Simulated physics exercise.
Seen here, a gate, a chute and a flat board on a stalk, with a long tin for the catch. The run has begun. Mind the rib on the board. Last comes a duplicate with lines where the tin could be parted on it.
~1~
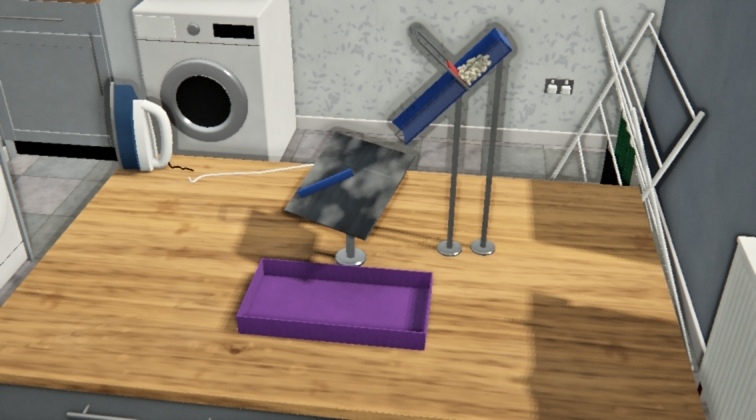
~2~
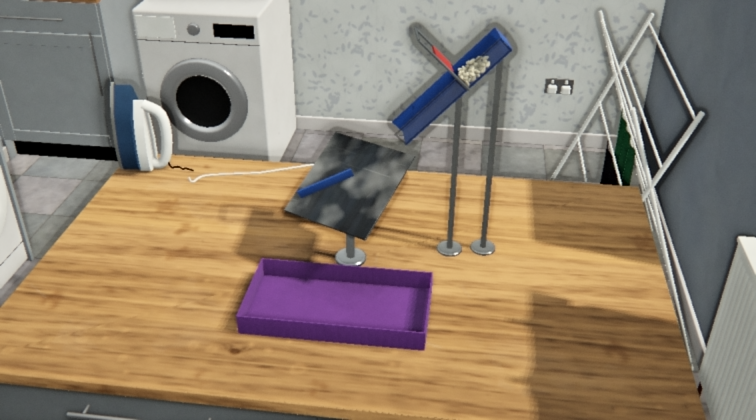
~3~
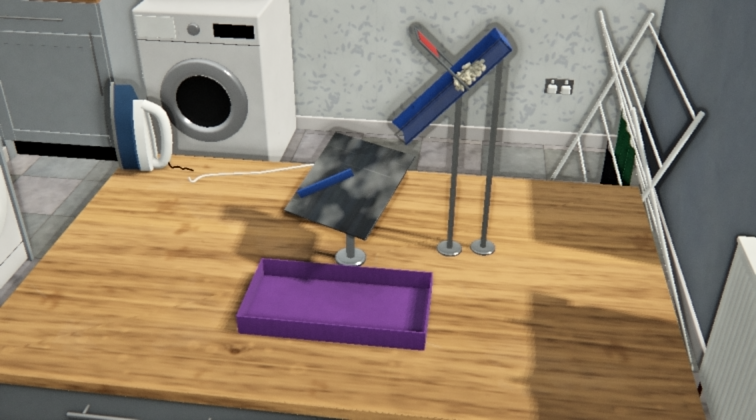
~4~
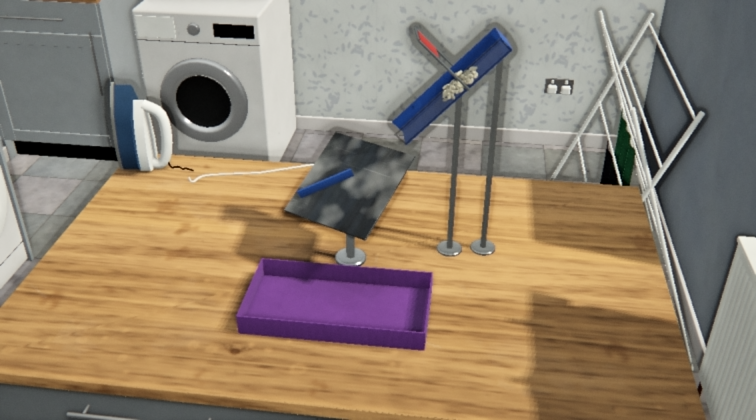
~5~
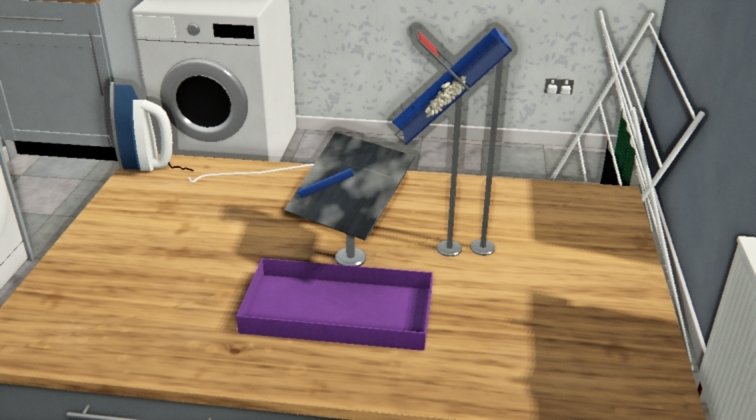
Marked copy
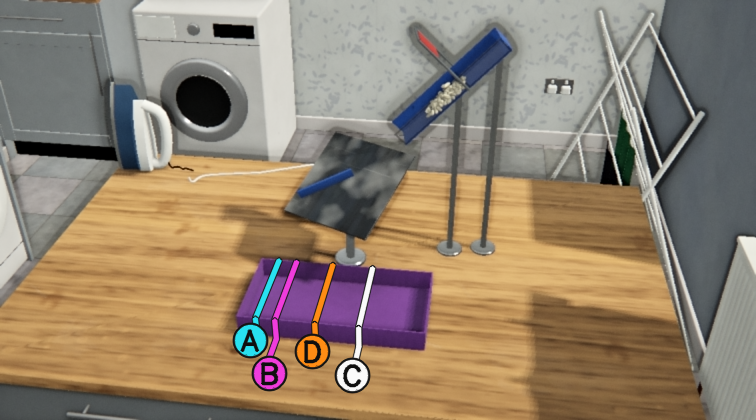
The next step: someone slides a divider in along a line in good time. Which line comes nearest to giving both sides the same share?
B beats the others.
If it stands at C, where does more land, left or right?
Left.
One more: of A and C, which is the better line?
Line A.
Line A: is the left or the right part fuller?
The right side.
On the marked copy, line A crosses the front rim at (255, 317); line B crosses the front rim at (274, 319); line C crosses the front rim at (358, 327); line D crosses the front rim at (314, 323).
For line A, of what is caught, about a tenth on the left of the divider, the larger part on the right.
For line B, of what is caught, roughly half on the left of the divider, roughly half on the right.
For line C, of what is caught, every piece on the left of the divider, not one piece on the right.
For line D, of what is caught, every piece on the left of the divider, not one piece on the right.
